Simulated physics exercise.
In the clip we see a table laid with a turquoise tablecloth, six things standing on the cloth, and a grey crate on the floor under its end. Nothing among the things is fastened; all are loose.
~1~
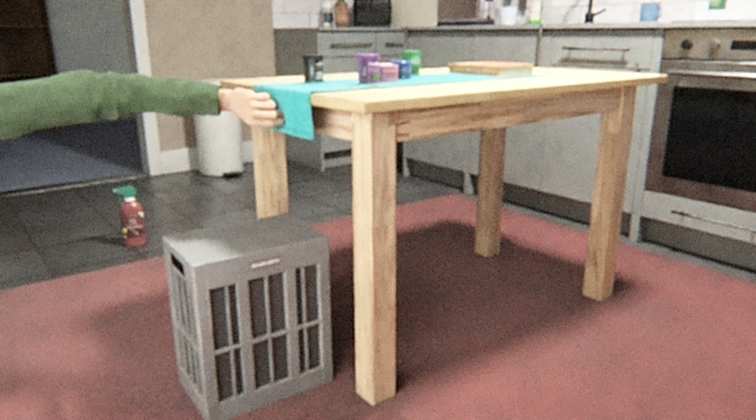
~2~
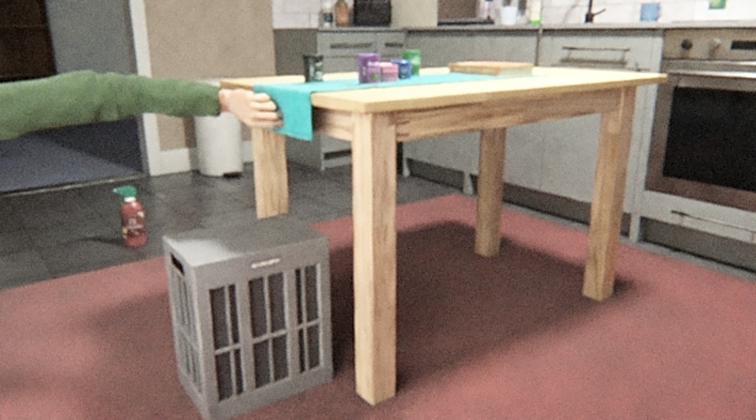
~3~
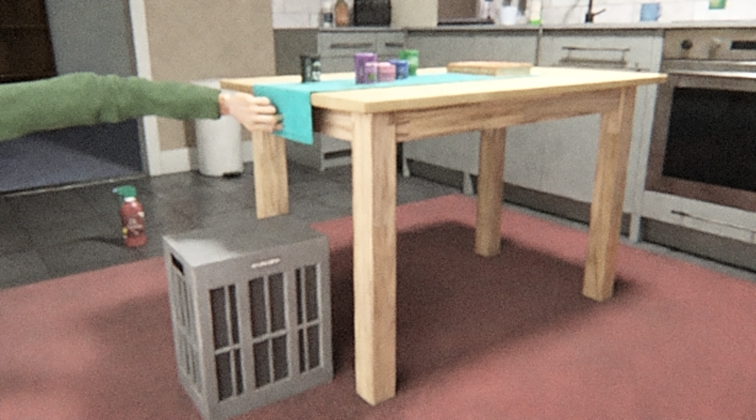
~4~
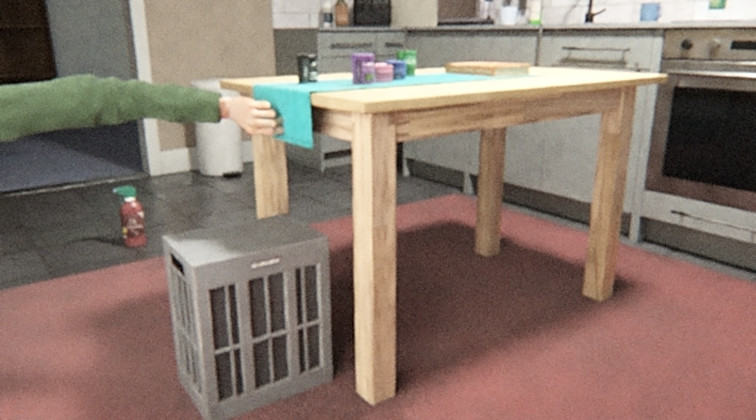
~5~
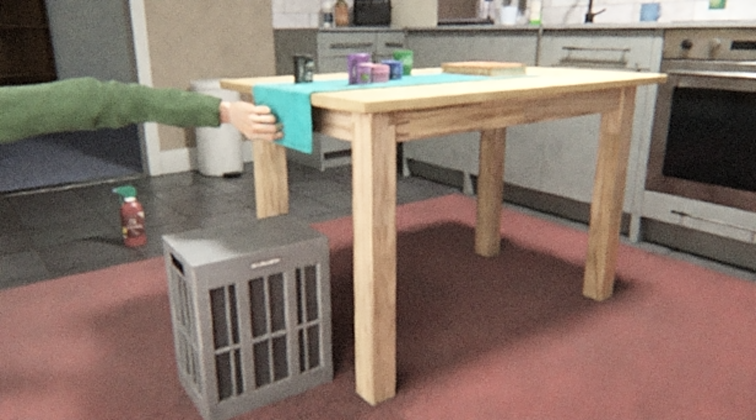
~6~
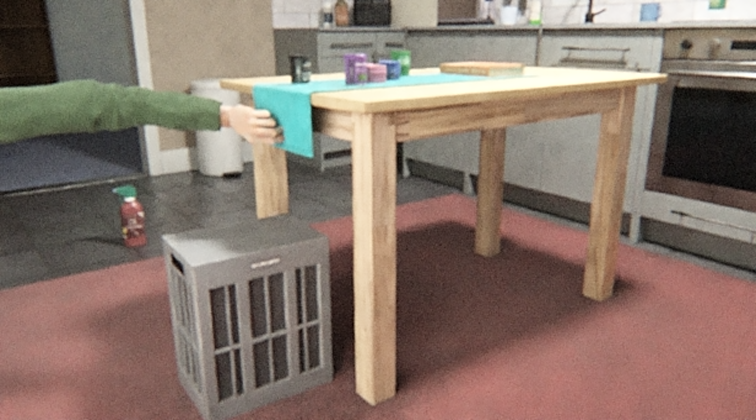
A kitchen with a dark tiled floor and a red rug is seen from a low, fixed viewpoint before a wooden table. A turquoise cloth lies over the table's left end with black, purple, pink, blue and green items on it, above a grey crate, a red bottle standing farther left. A green-sleeved arm grips the cloth's hanging edge and draws it slightly downward, the items shifting a little left with it.
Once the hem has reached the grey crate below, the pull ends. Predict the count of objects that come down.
Count: Two.
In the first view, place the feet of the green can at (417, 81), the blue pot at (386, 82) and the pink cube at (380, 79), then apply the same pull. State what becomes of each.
The green can? It stays where it is. The blue pot stays where it is, and the pink cube stays where it is.
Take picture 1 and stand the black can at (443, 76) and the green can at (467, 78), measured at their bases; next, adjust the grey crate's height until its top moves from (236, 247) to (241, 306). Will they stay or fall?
The black can? Safe. The green can? Safe.
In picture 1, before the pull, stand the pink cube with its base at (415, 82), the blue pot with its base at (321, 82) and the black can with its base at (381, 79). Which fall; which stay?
Result - pink cube: Still up; blue pot: Down; black can: Still up.
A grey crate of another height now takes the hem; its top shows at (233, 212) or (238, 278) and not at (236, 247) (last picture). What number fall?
1 and 3.
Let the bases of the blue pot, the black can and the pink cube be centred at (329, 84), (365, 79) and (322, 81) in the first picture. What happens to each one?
The blue pot ends up off the top, the black can ends up on top still, the pink cube ends up off the top.
Soon after, hem near (283, 192); black can gone.
Then, hem on the crate; black can and purple can gone.
At rest, hem on the crate; black can and purple can gone. The count of fallen things is two.
